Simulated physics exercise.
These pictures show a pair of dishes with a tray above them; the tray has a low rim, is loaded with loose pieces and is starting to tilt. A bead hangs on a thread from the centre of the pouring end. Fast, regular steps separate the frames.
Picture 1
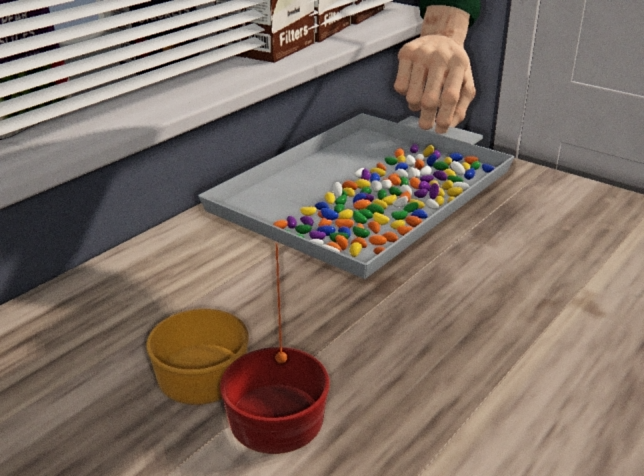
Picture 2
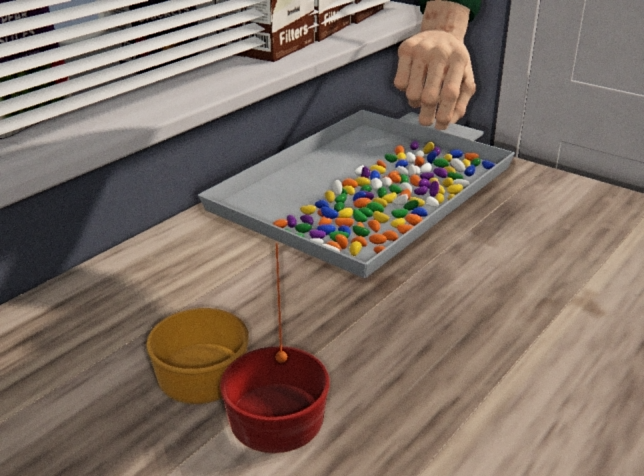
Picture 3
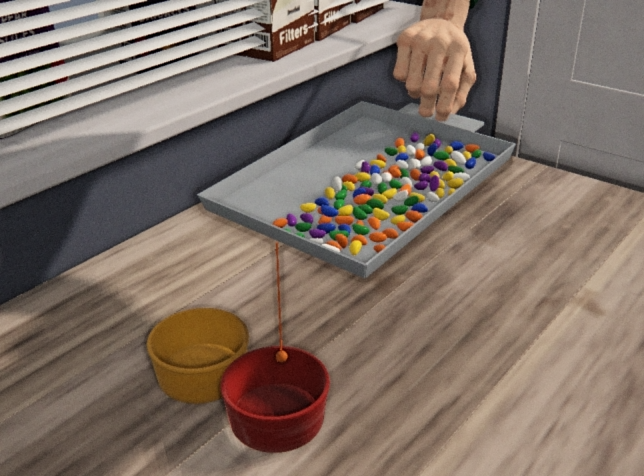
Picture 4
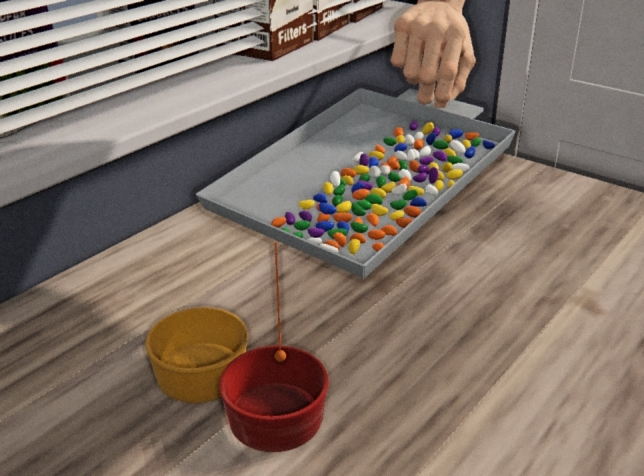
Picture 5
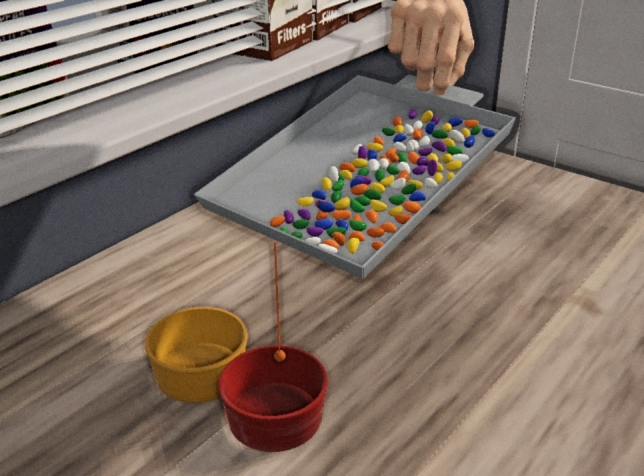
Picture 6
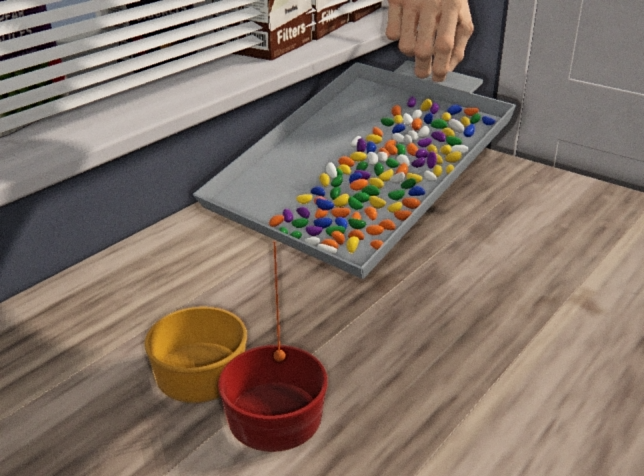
On a wooden surface beside a window with blinds, a hand holds a grey tray of colourful jelly beans above a yellow dish and a red dish, with an orange bead hanging on a thread. The hand then gradually raises the tray's far end, steepening its slope while the dishes stay still.
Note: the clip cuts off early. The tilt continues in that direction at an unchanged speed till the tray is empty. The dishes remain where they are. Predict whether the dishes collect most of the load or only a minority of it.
The amount caught is going to be smaller than the amount missed.
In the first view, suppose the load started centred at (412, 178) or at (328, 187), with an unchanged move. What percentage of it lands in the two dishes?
Some 20 and then some 30 per cent.
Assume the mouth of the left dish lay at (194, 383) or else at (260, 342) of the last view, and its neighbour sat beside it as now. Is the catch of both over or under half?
The first time it's higher than half, the second time lower than half.
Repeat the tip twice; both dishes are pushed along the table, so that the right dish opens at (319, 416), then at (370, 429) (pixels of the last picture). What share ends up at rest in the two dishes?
It works out to 70 percent and then 40 percent.
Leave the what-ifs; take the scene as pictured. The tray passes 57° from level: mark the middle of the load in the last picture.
In the last view, the load is centred close to (325, 193).
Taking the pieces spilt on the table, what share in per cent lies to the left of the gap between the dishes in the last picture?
That would be roughly 40 per cent.
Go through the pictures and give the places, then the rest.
The first picture shows corners of the pouring end near (205, 195) and (365, 261), level; middle of the load near (394, 192), jelly beans; left dish near (163, 378); right dish near (240, 426); bead on its thread near (281, 358).
The second picture shows corners of the pouring end near (204, 194) and (365, 260), level; middle of the load near (394, 189).
The third picture shows corners of the pouring end near (204, 194) and (365, 261), tipped barely, level across its low end; middle of the load near (394, 184).
The fourth picture shows corners of the pouring end near (202, 193) and (363, 262), tipped a little, level across its low end; middle of the load near (393, 177).
The fifth picture shows corners of the pouring end near (200, 193) and (362, 263), tipped a little, level across its low end; middle of the load near (392, 170).
The sixth picture shows corners of the pouring end near (199, 193) and (361, 264), tipped a little, level across its low end; middle of the load near (391, 163); left dish near (161, 377); right dish near (238, 424).
Shortly afterwards, tray tipped steeply; the whole lot on the tray.
Next, tray tipped right over; all but a few on the tray; only a few outside both; only a few in the air.
Some moments later, tray tipped past a quarter turn; near a quarter in the right dish; only a few in the left dish; the bulk outside both.
In the end, tray tipped past a quarter turn; near a quarter in the right dish; only a few in the left dish; the bulk outside both.
